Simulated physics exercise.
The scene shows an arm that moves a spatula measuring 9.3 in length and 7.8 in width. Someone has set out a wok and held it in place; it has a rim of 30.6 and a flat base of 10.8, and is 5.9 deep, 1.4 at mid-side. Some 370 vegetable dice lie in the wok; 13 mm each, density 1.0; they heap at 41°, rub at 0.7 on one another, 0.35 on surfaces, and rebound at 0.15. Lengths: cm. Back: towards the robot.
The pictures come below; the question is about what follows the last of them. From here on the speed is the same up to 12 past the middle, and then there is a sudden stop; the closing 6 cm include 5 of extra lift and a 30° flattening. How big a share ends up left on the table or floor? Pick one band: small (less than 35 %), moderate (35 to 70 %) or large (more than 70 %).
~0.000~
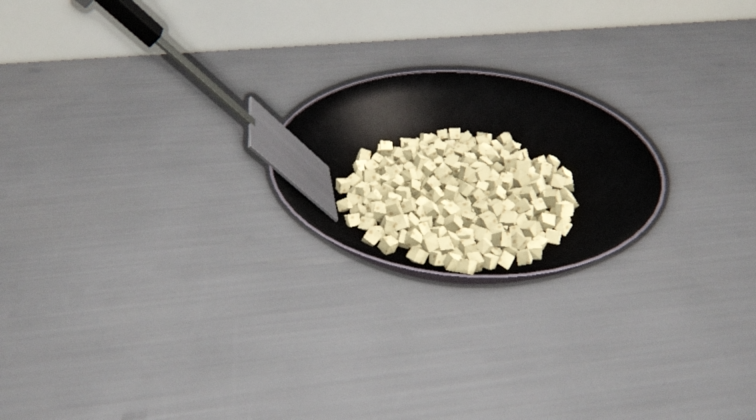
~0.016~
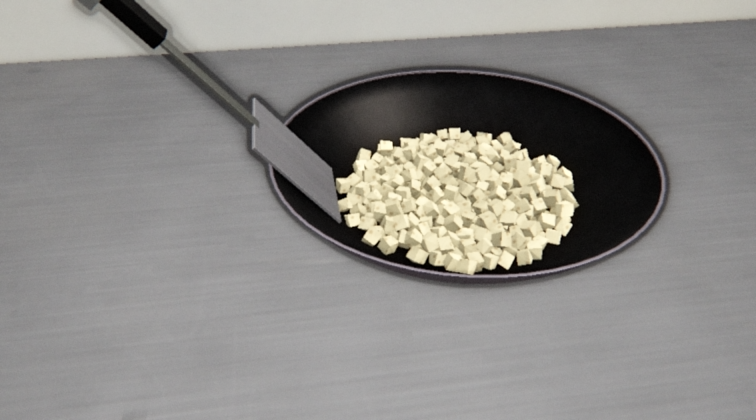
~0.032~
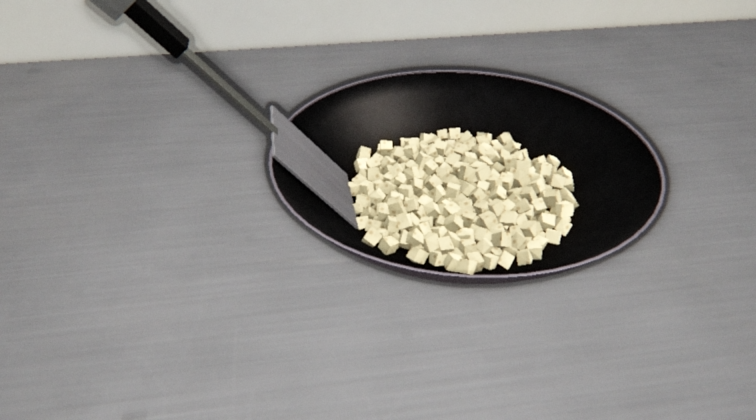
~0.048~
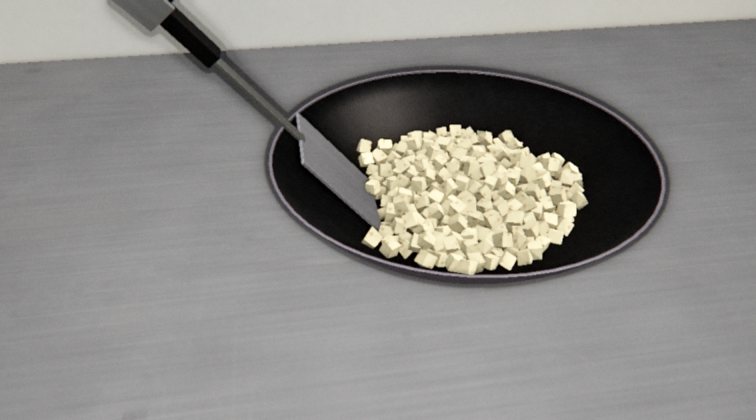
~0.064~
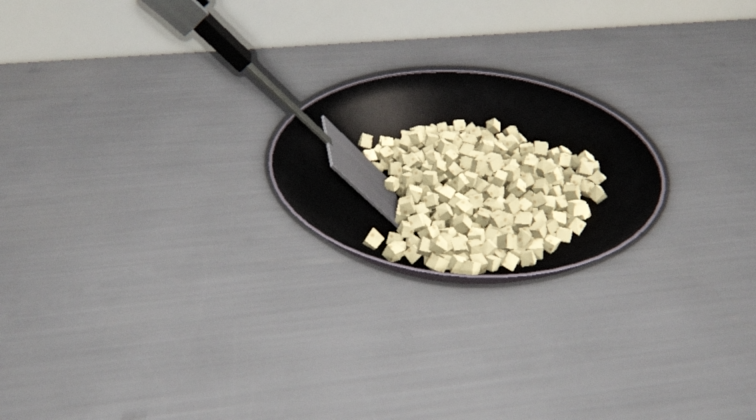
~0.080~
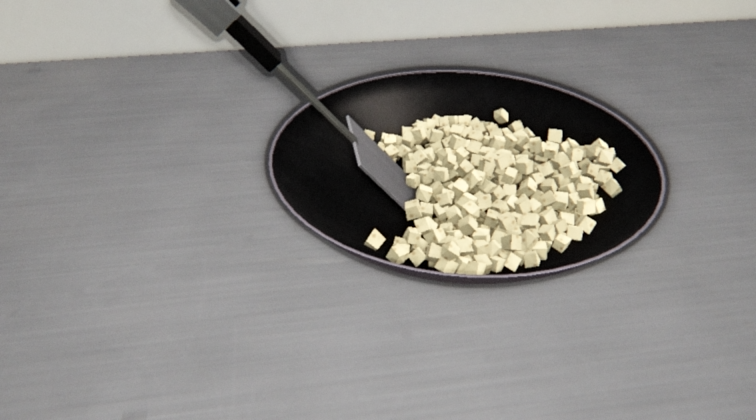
Moderate.
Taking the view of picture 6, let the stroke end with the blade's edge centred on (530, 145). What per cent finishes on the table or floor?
Roughly 10 per cent, I'd say.
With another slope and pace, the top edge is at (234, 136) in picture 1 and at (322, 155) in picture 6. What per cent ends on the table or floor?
Off the vessel, on the table or floor: Some 40 percent.
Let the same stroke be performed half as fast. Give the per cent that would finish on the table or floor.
Then roughly 30 percent.
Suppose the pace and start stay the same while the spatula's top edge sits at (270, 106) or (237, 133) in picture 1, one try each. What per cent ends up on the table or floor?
Close to 50 and 40 percent respectively.
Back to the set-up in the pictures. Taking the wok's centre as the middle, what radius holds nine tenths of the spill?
I reckon it's some 55 centimetres.
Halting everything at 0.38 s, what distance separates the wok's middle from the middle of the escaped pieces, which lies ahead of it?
That distance is around 28 cm.
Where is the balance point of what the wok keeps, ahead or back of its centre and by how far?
Offset forward: Around 3.5 cm.
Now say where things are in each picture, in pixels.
The spatula top edge at (250, 120), sloping 51°; upper third of the load around (460, 183), from x 345 to 570, top at y 135; 368 in the wok, in the first picture.
The spatula top edge at (253, 122), sloping 51°; upper third of the load around (460, 183), from x 345 to 570, top at y 135, in the second picture.
The spatula top edge at (272, 129), sloping 51°; upper third of the load around (460, 183), from x 350 to 570, top at y 135, in the third picture.
The spatula top edge at (300, 137), sloping 51°; upper third of the load around (459, 178), from x 365 to 580, top at y 130, in the fourth picture.
The spatula top edge at (327, 139), sloping 51°; upper third of the load around (476, 170), from x 365 to 600, top at y 125, in the fifth picture.
The spatula top edge at (353, 139), sloping 51°; upper third of the load around (496, 166), from x 370 to 615, top at y 115; 368 in the wok, in the sixth picture.
After 0.12 s, sloping 51°, highest piece 7 above the table; 368 in the wok.
After 0.16 s, sloping 45°, highest piece 9 above the table; 362 in the wok, 6 on the blade or in flight.
After 0.38 s, sloping 21°, highest piece 27 above the table; 207 in the wok, 78 on the table or floor, 83 on the blade or in flight.
After 1.43 s, sloping 21°, highest piece 4 above the table; 207 in the wok, 161 on the table or floor.
In the end, 207 in the wok, 161 on the table or floor. That is 44 % on the table or floor.
